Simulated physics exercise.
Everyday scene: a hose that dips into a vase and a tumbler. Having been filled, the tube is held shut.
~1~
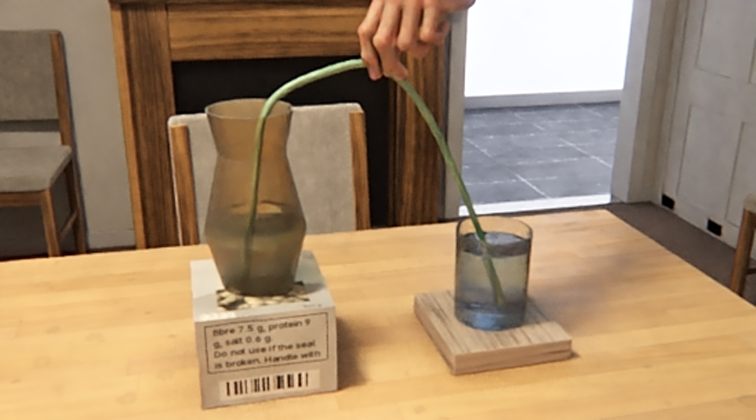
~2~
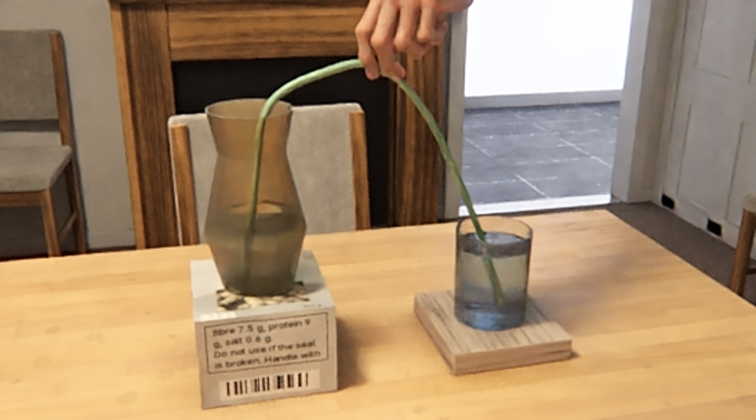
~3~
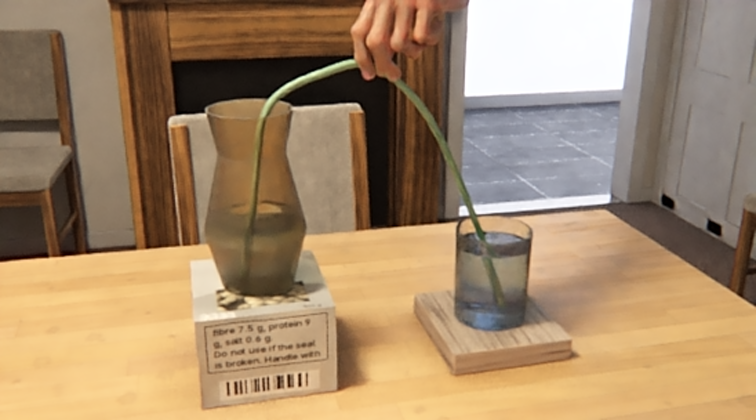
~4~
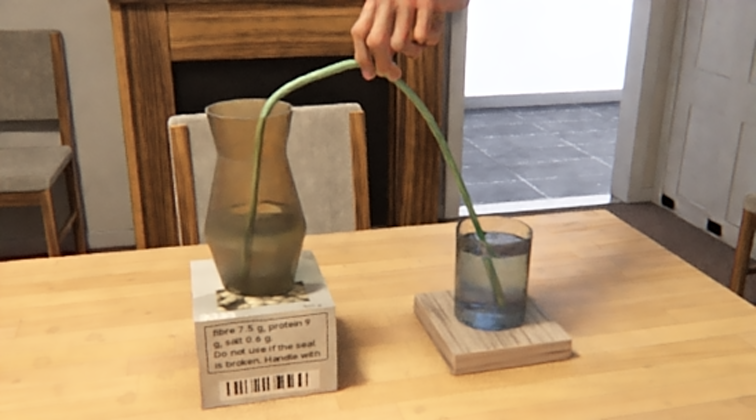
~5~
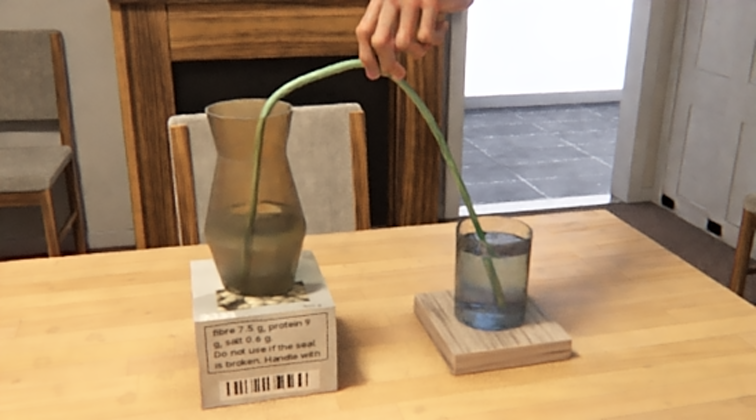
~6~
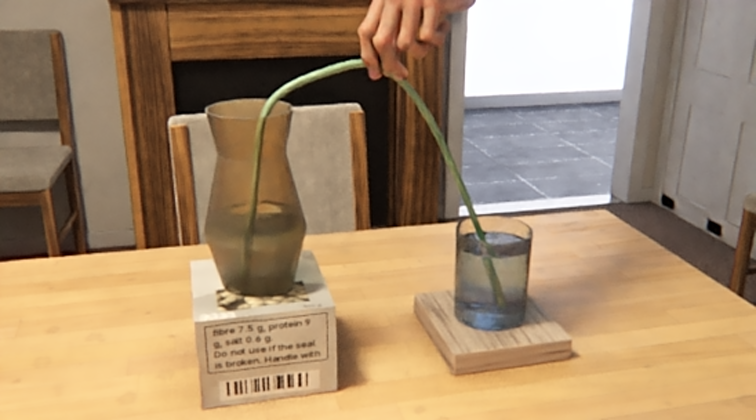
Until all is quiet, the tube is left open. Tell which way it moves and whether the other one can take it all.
Flow: To the right; taker: Spills over.
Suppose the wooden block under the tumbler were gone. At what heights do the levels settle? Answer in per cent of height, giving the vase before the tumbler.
Levels in order: 5 %, 100 %.
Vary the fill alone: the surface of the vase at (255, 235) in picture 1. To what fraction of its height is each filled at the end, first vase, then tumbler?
Around 15 per cent, then around 100 per cent.
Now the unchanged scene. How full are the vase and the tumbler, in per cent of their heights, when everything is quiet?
It works out to around 15 per cent and then around 100 per cent.
A moment on, the vase is about a third full; the tumbler is full to the brim.
Further on, the vase is about a quarter full; the tumbler is full to the brim; a puddle lies under the lower one.
When it is over, the vase is nearly empty; the tumbler is full to the brim; a puddle lies under the lower one; the two surfaces are level.
